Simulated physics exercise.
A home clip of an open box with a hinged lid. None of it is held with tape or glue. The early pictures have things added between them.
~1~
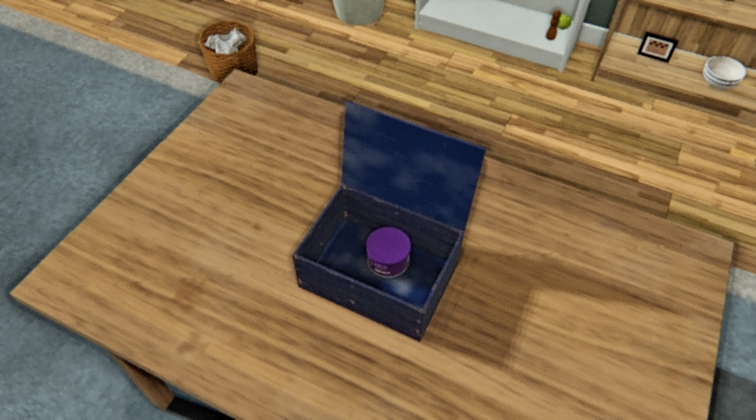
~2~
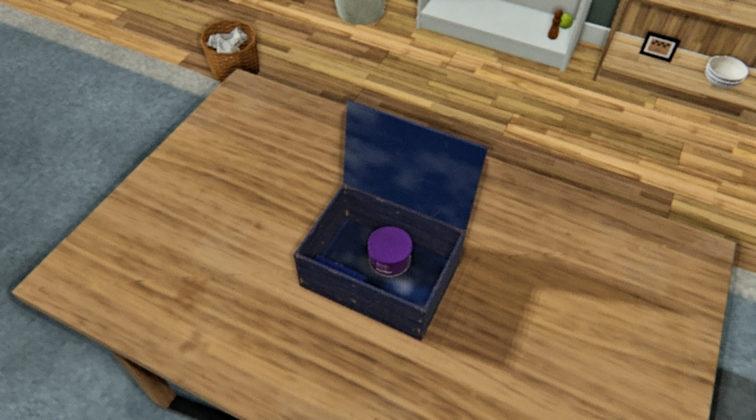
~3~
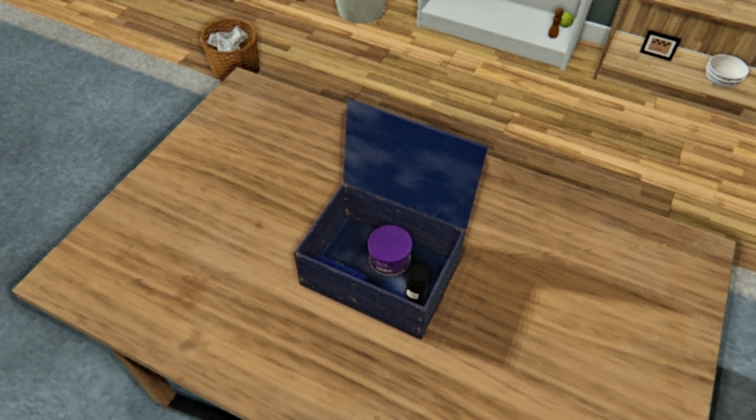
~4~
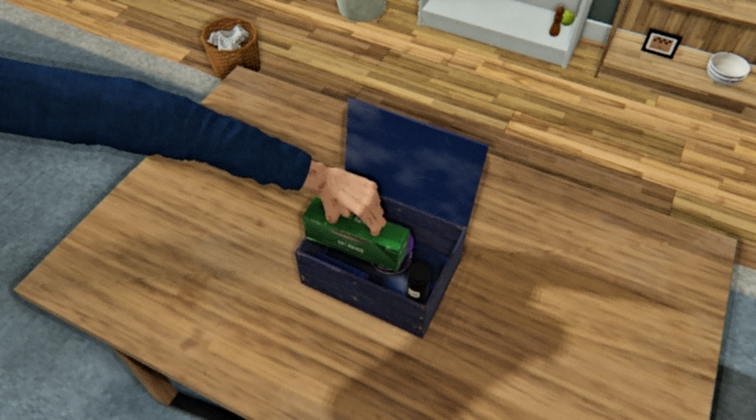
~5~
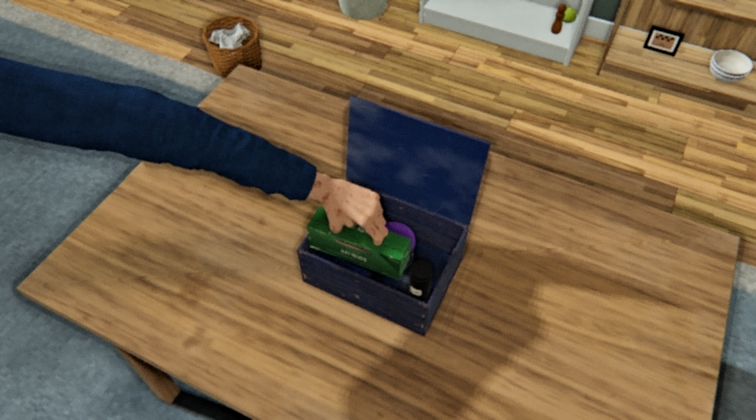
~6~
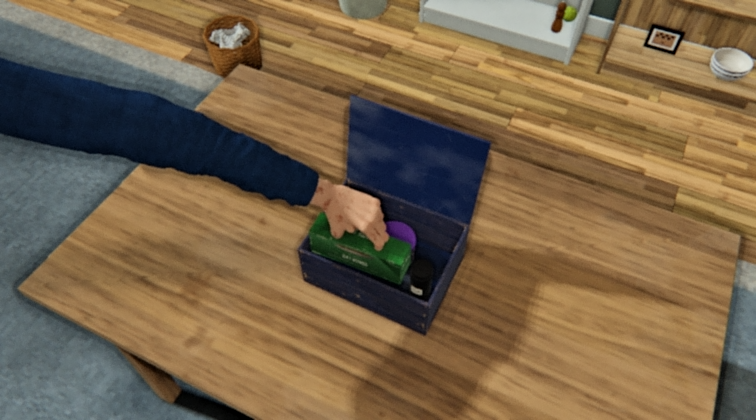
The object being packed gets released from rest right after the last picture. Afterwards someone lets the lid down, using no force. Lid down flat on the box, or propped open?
My guess is the lid ends up seated.
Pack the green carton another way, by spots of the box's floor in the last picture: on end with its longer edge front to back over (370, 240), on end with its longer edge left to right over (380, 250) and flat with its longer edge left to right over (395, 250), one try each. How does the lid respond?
First try: It is held up; second try: It is held up; third try: It sits on the rim.
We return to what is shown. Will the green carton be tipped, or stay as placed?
Well, it ends up skewed.
Then, 1.20 s later than the last frame, lid starting down; green carton tilted by 31° near (366, 254).
Then, 1.80 s later than the last frame, lid 38° above the rim; green carton tilted by 31° near (366, 254).
When it is over, lid shut; moved from the start, green carton; the other 3 as before. End places, in pixels of the last picture, green carton near (367, 253).
